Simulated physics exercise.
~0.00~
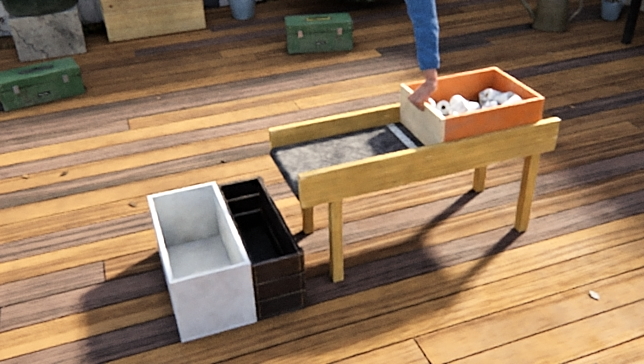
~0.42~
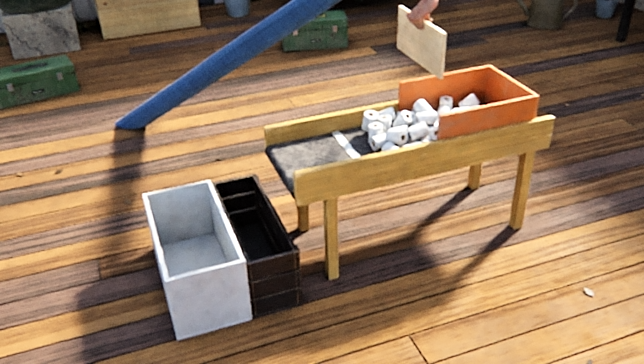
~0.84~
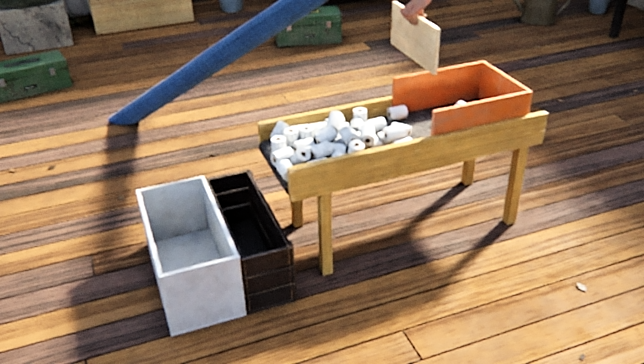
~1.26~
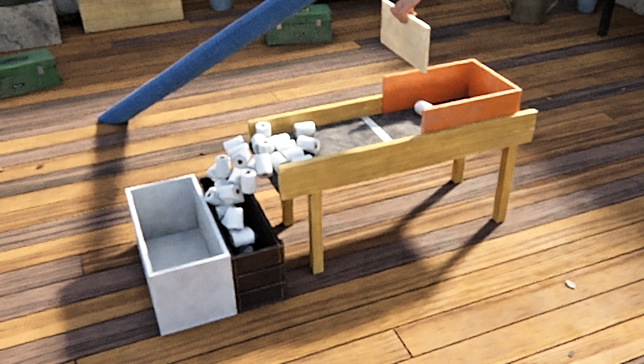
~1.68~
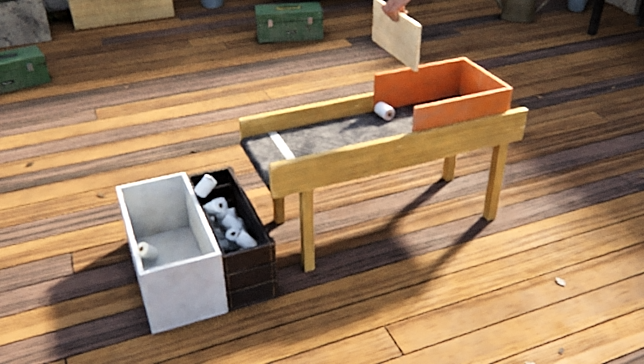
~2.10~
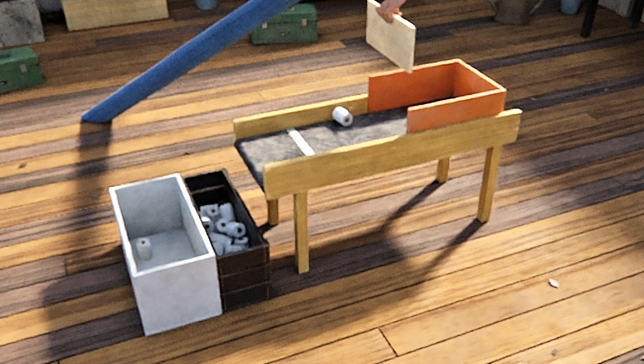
A hand lifts a pale wooden gate from the front of an orange pen on a low wooden conveyor, seen from above on a sunlit plank floor. A black bin and a white box sit side by side below the belt's left end, with green toolboxes behind. White paper rolls spill out of the pen and ride left on the dark belt in a loose heap. They tumble over the end, mostly into the black bin, while a blue arm or pole slants behind. Finally, rolls lie piled in the black bin, one stands in the white box, and one remains on the belt near the pen.
